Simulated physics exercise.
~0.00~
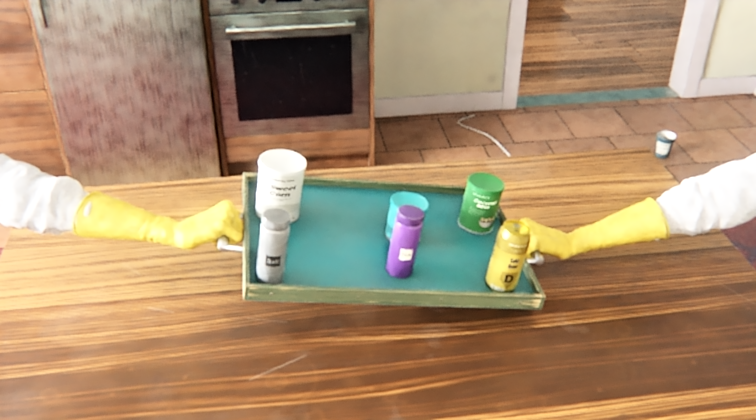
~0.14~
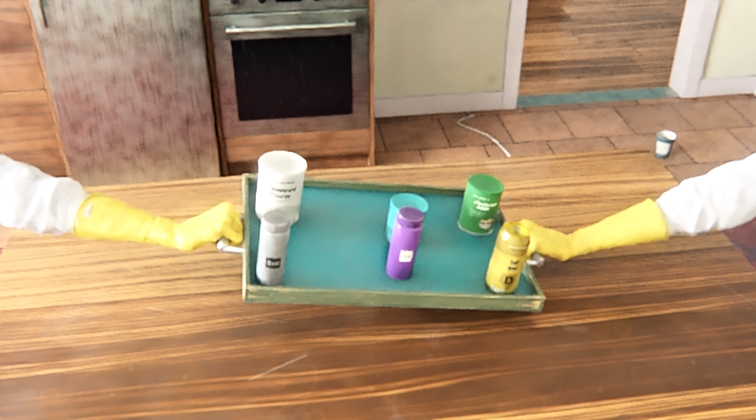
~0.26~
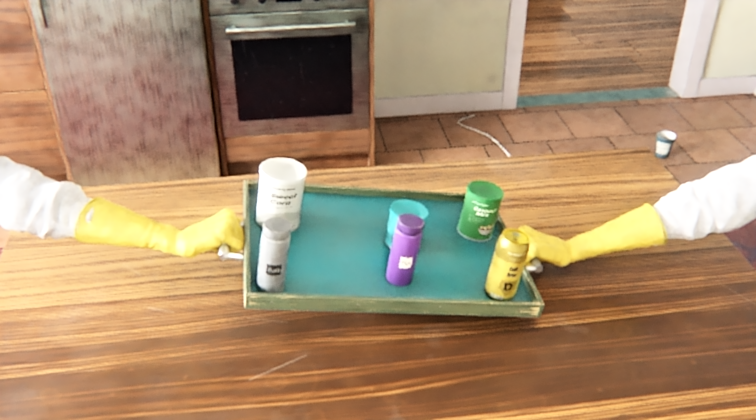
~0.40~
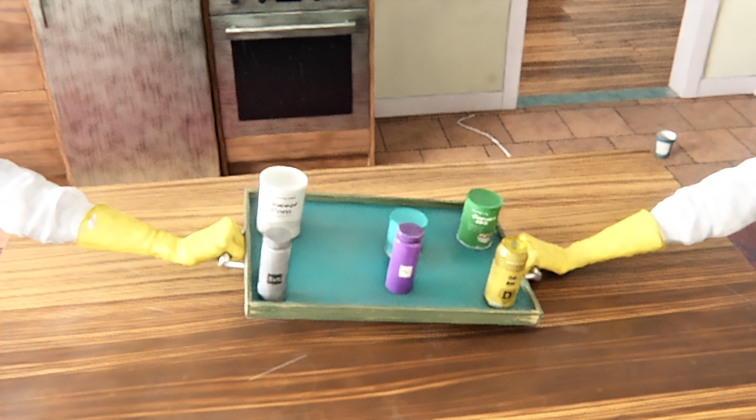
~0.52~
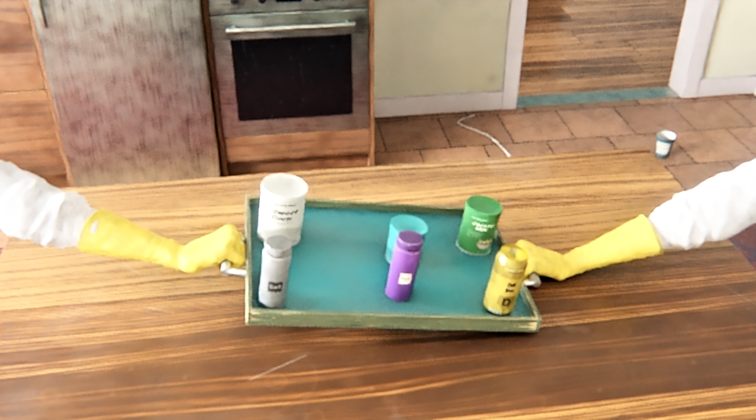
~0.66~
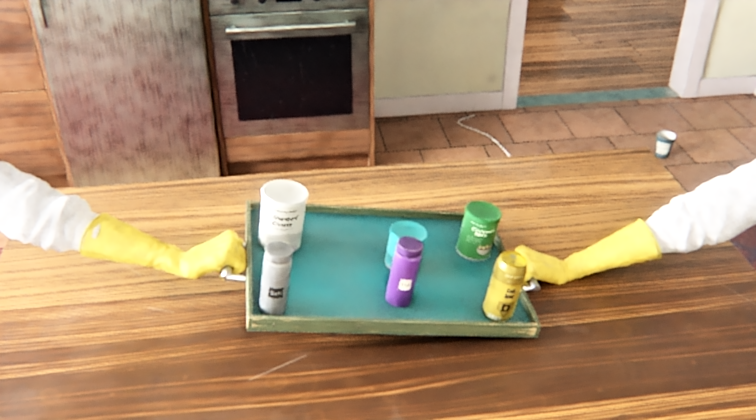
Two yellow-gloved hands gripped a teal tray holding six containers above a wooden table and slowly lowered it a short way, while the containers stayed upright in about the same spots on it.
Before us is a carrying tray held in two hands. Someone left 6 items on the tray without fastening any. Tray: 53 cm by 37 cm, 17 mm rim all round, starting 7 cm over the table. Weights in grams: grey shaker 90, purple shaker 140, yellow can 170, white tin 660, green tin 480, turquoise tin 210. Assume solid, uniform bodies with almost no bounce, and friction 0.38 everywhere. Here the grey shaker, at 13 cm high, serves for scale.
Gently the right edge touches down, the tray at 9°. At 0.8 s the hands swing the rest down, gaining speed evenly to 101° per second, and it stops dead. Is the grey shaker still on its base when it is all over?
It is brought down.
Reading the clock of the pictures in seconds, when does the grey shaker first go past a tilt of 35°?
Near 1.2 s.
Around 0.96 s, right edge on the table, tray at 1°; grey shaker tipped 5° against what carries it near (272, 309).
Around 1.26 s, tray flat on the table; grey shaker now off the tray.
Around 2.26 s, tray flat on the table.
Finally (3.2 s), off the tray and tipped over, grey shaker; the other 5 still in place (within 5 cm). In the last view, grey shaker near (229, 346).
